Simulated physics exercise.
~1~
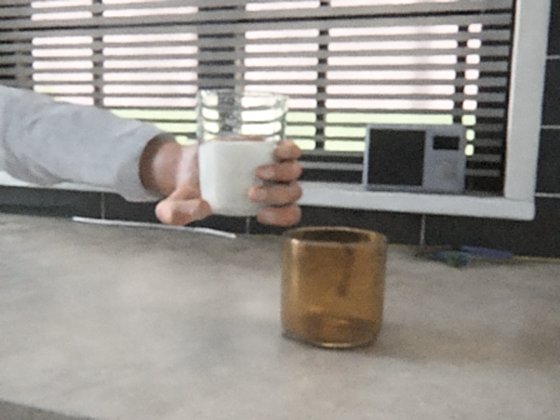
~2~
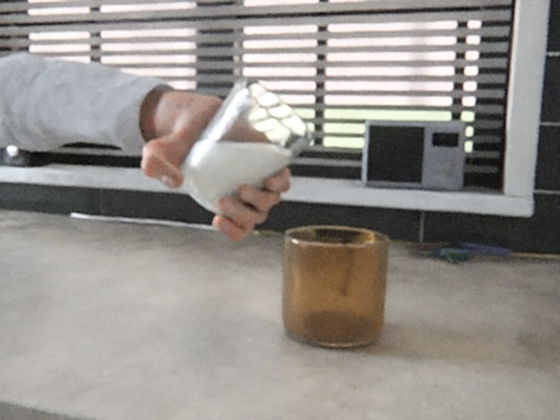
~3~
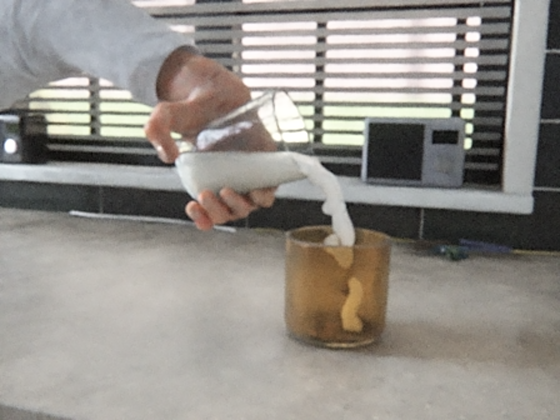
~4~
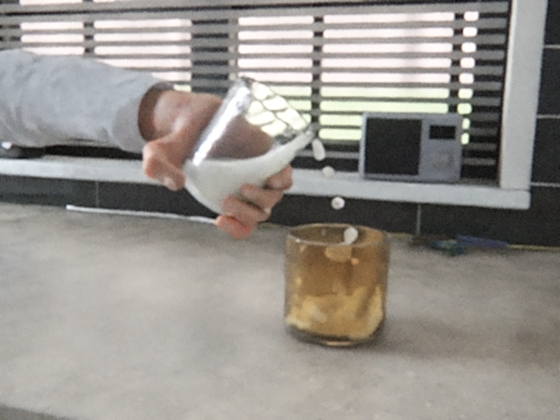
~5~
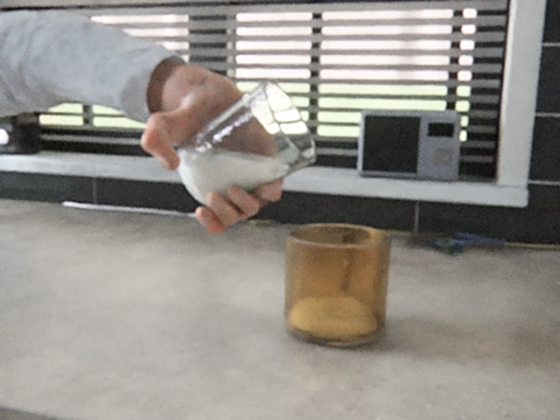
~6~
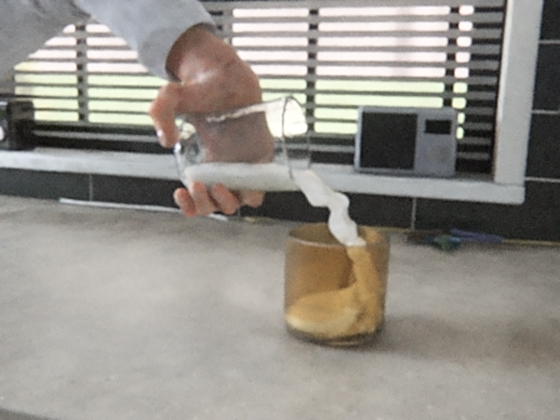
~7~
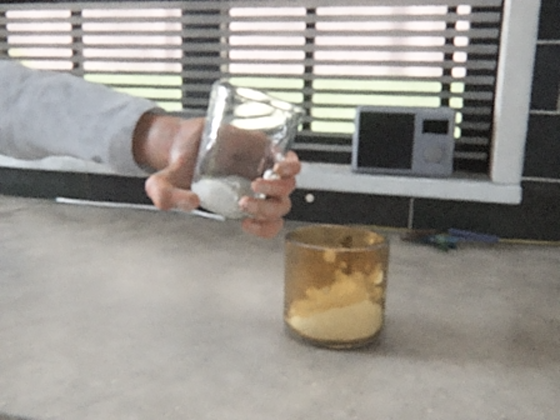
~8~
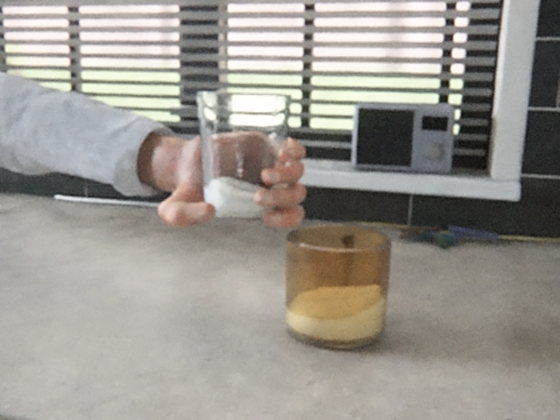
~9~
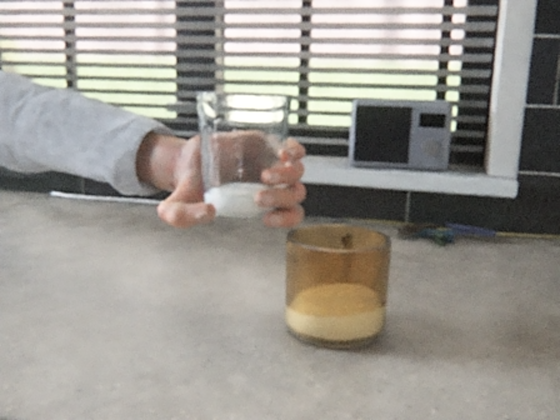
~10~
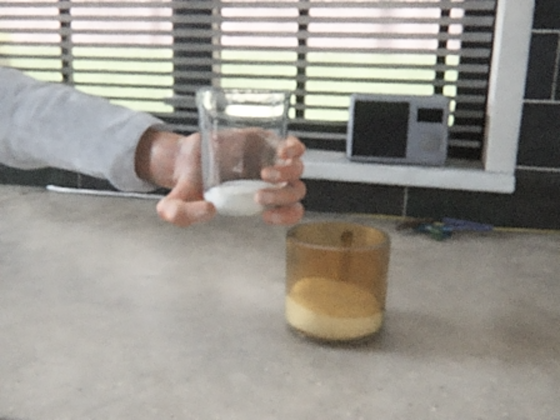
A hand tilts a clear glass of milk twice, pouring into an amber cup, then holds it upright with some milk left.
